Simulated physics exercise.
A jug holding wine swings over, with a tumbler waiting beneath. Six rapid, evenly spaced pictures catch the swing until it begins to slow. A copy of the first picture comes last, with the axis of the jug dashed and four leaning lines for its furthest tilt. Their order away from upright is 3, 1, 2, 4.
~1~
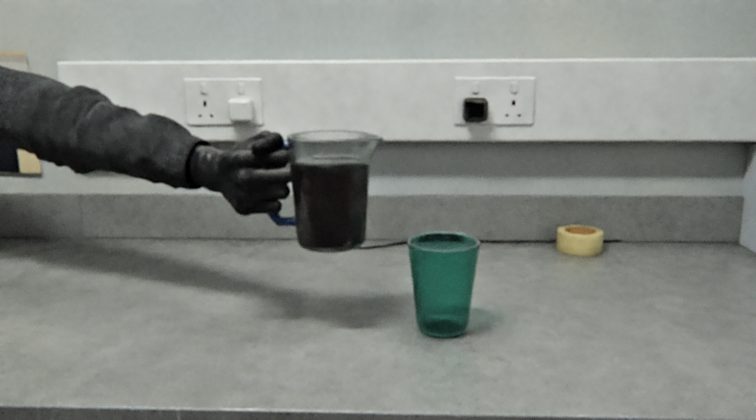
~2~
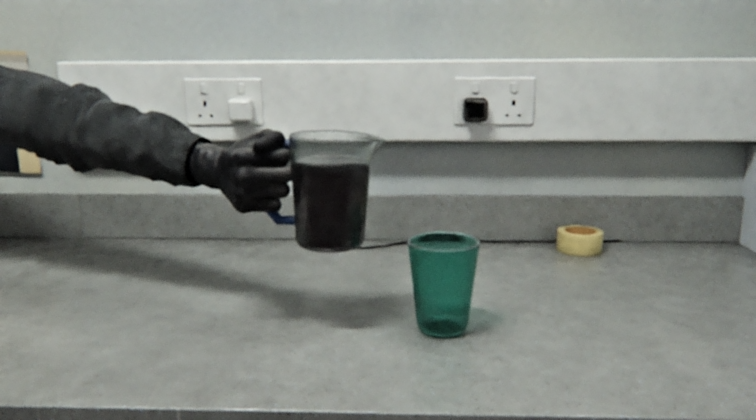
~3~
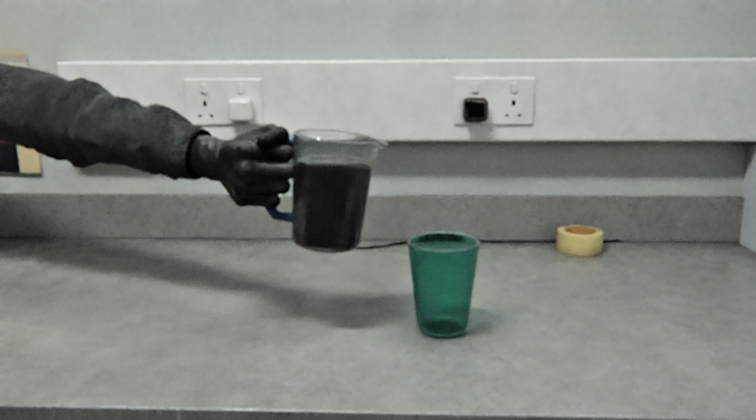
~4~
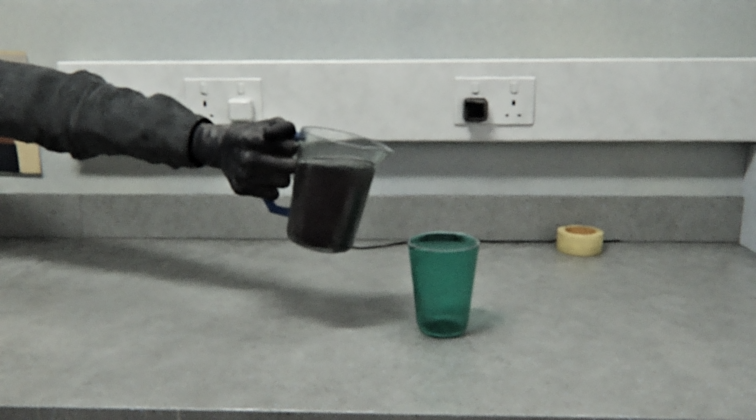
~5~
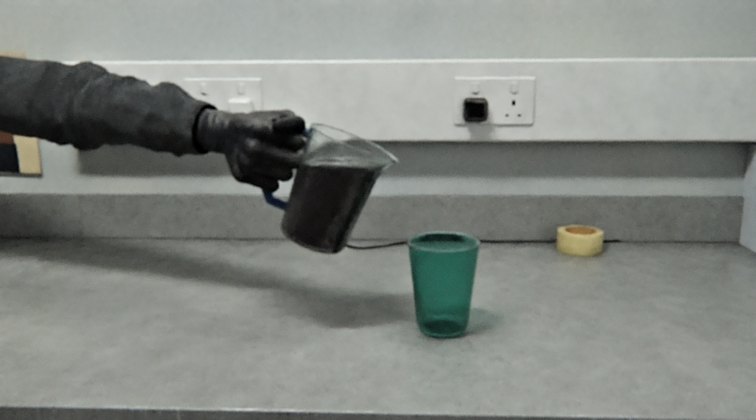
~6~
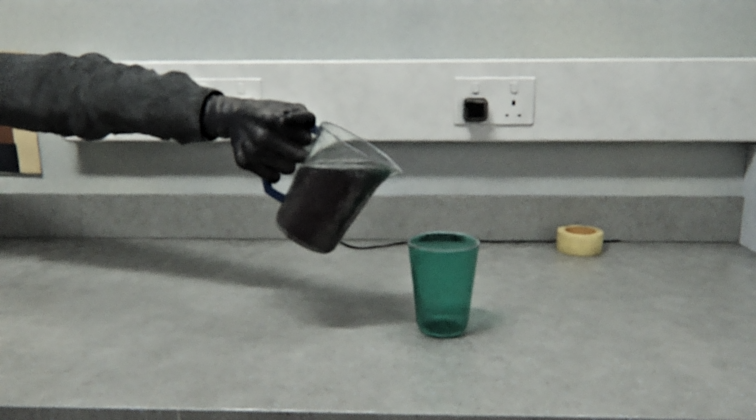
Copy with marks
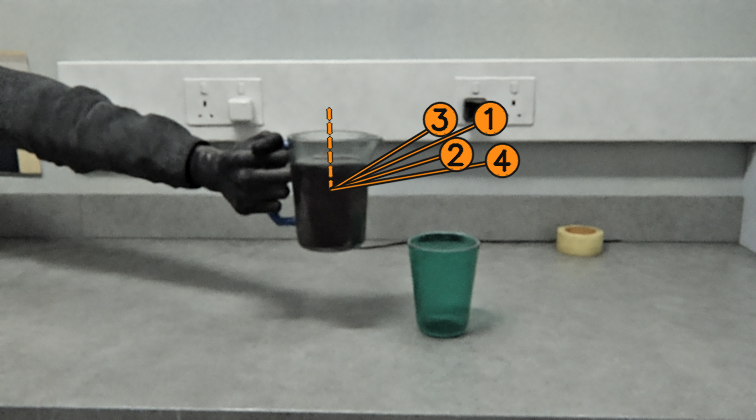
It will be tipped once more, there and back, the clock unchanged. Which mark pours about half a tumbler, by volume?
I would pick tilt 1.
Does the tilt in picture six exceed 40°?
No.
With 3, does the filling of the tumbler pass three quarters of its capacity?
No, less.
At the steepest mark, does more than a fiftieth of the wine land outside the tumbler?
Yes, it does.
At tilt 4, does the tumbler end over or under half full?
Over half.
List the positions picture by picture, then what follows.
Upright, lip at (381, 138); rim of the tumbler round (444, 241); nothing has left yet.
Upright, lip at (383, 139); nothing has left yet.
Tipped about 6°, lip at (387, 144); nothing has left yet.
Tipped about 13°, lip at (392, 151); nothing has left yet.
Tipped about 22°, lip at (397, 161); nothing has left yet.
Tipped about 31°, lip at (401, 172); nothing has left yet.
On the marked copy, 1 at (474, 125); 2 at (439, 157); 3 at (427, 131); 4 at (485, 163).
For tilt 1, the tumbler ends with about 49 % of what it can hold.
For tilt 2, the tumbler ends with about 65 % of what it can hold.
For tilt 3, the tumbler ends with about 34 % of what it can hold.
For tilt 4, the tumbler ends with about 72 % of what it can hold; 9 % of the wine is spilt.
